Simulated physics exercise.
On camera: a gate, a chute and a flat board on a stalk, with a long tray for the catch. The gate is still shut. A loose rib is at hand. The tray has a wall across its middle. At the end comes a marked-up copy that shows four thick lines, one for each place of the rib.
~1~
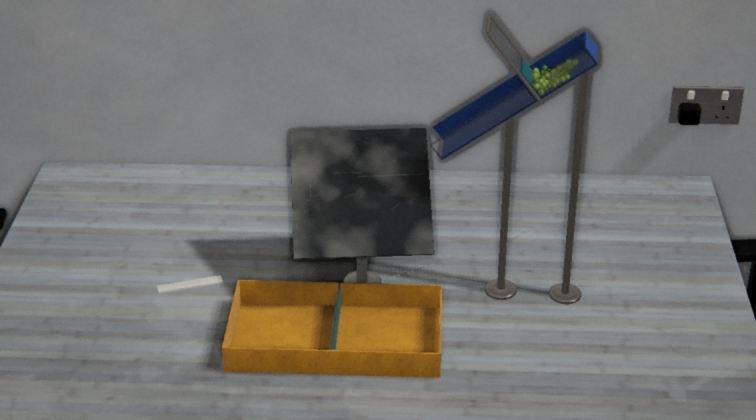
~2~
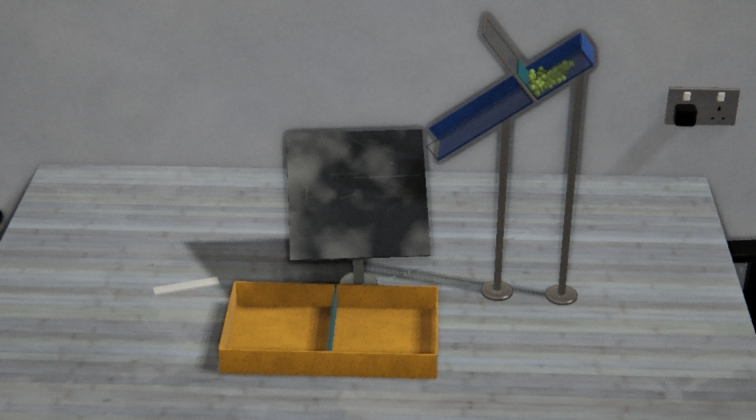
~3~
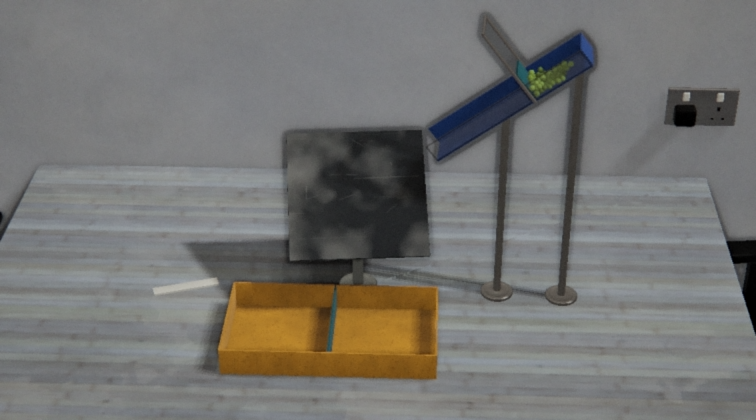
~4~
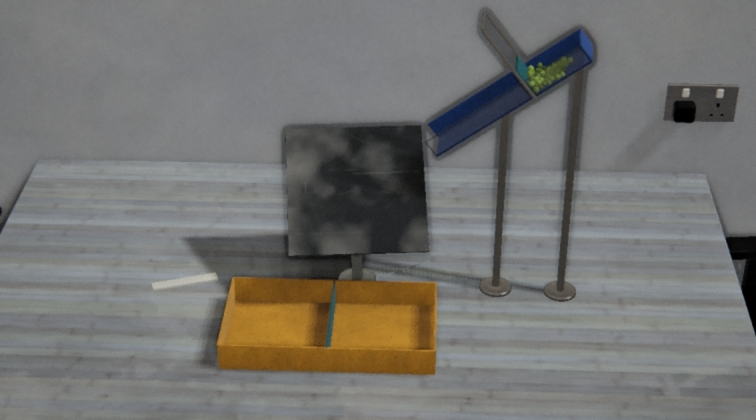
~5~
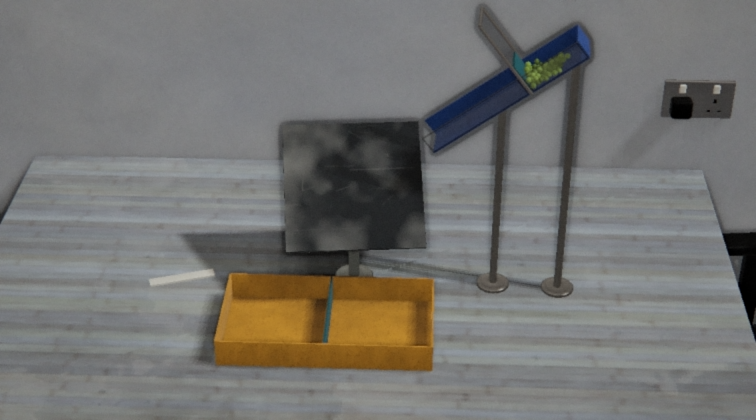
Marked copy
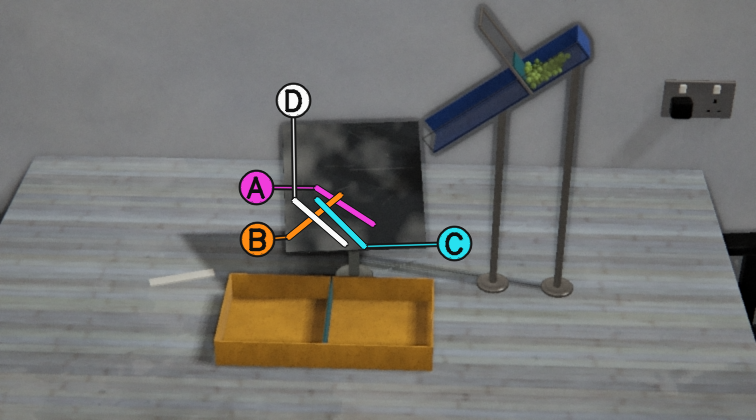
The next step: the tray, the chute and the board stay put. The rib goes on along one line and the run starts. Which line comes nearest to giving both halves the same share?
Line B.
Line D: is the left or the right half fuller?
The right half.
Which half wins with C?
More lands on the right.
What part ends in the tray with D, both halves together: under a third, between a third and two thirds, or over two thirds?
Line D gives over two thirds.
On the marked copy, line A from (316, 188) to (372, 224); line B from (340, 195) to (288, 237); line C from (317, 199) to (364, 246); line D from (294, 200) to (345, 243).
With A, of what is caught, about a tenth in the left half, almost all in the right.
With B, of what is caught, roughly two thirds in the left half, roughly a third in the right.
With C, of what is caught, not one piece in the left half, every piece in the right.
With D, of what is caught, just a few in the left half, almost all in the right.
